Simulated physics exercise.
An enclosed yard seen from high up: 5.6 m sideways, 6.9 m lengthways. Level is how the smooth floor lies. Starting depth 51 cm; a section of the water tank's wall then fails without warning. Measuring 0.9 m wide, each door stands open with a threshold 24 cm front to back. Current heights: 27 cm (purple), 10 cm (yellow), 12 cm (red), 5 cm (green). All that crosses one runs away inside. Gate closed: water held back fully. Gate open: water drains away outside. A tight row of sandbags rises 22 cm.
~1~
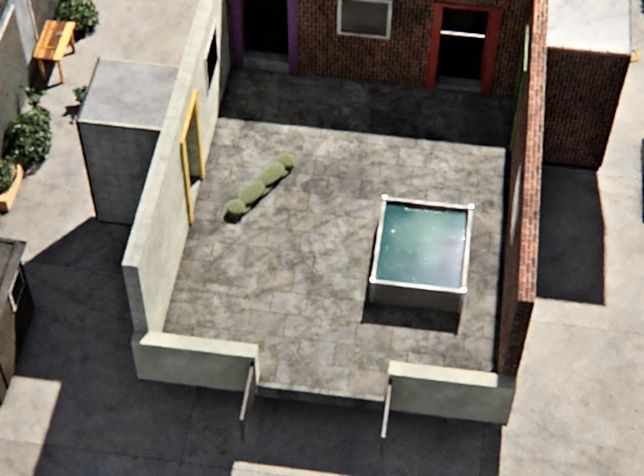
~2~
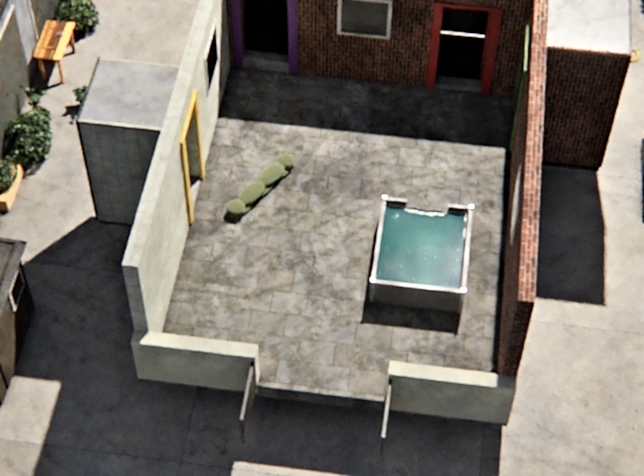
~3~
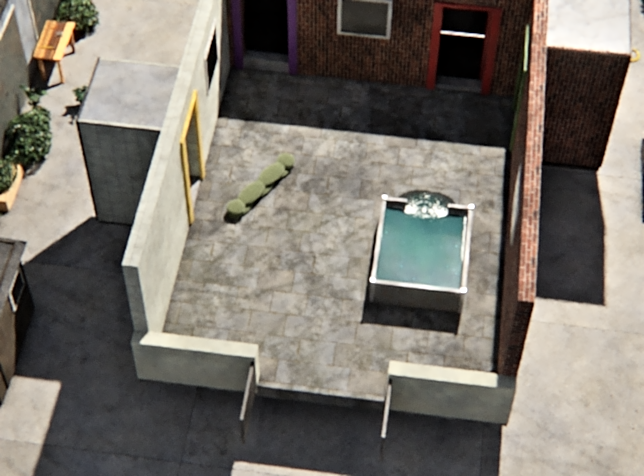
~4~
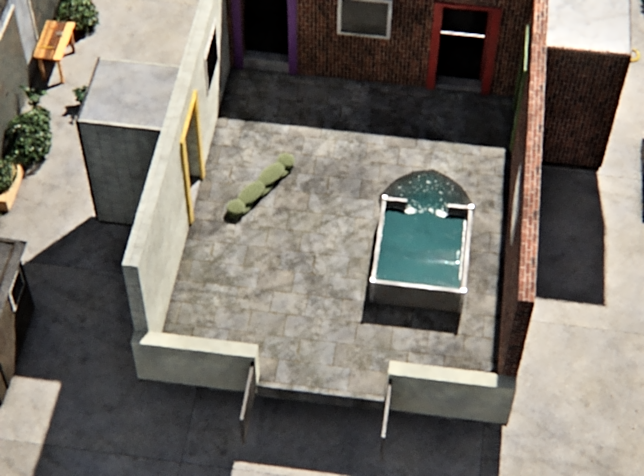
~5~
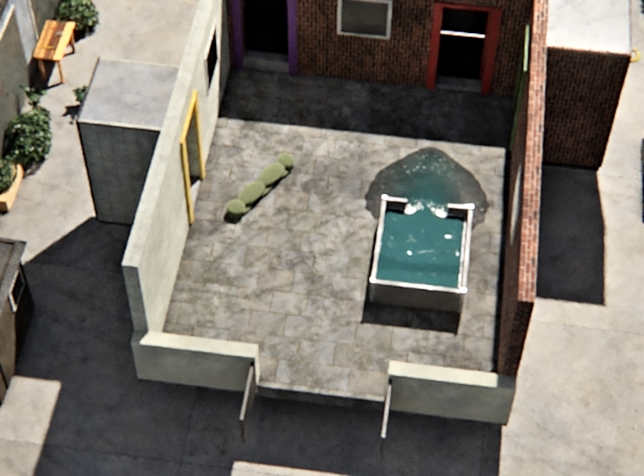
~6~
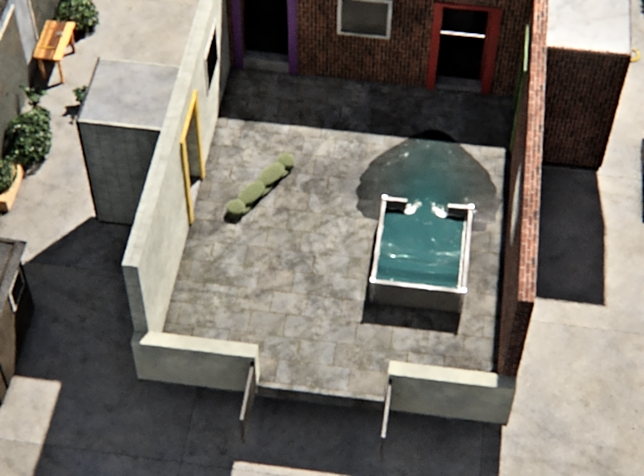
A walled yard with a smooth stone-patterned floor is seen from high above, the view staying still throughout. A pale-rimmed tank of teal water stands right of centre, with a green hedge to its left, a yellow-framed doorway in the left wall, and purple and red doorways in the brick wall behind. The tank's far side opens and water pours out, spreading in a widening dark fan across the floor behind it.
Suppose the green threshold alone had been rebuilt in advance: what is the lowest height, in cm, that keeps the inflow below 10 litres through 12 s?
About 10.5 cm.
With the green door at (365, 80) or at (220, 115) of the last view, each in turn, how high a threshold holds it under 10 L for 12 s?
Minimums: About 9.0 cm and 7.0 cm.
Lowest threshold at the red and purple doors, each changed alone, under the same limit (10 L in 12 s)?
You'd want about 13.0 centimetres at red and about 6.5 centimetres at purple.
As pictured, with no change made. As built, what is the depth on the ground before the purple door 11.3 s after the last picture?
A ruler would read roughly 6.0 cm.
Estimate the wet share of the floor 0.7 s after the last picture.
Some 25 per cent is wet.
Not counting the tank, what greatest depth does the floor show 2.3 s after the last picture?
18 cm.
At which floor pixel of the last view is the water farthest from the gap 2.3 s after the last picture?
Near pixel (231, 68).
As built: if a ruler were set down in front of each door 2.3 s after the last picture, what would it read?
Door by door, in centimetres - purple 5, yellow 0, red 17, green 10.
Then, 0.7 s after the last picture water covers 25 % of the floor, deepest (27 cm) near (426, 219); 2 cm at the green door, 0 litres in over its 5 cm threshold.
Then, 2.3 s after the last picture water covers 35 % of the floor, deepest (18 cm) near (514, 112); 10 cm at the green door, 12 litres in over its 5 cm threshold.
Then, 11.3 s after the last picture water covers 75 % of the floor, deepest (8 cm) near (202, 179); 5 cm at the green door, 72 litres in over its 5 cm threshold.
At the green door as built, the water peaked near 11 cm, 2.7 s after the last picture.
Run again over the same 12 s with other heights there, 20 litres in over 8.5 cm, 7 litres over 11.5 cm. The limit of 10 litres is kept from about 10.5 cm up.
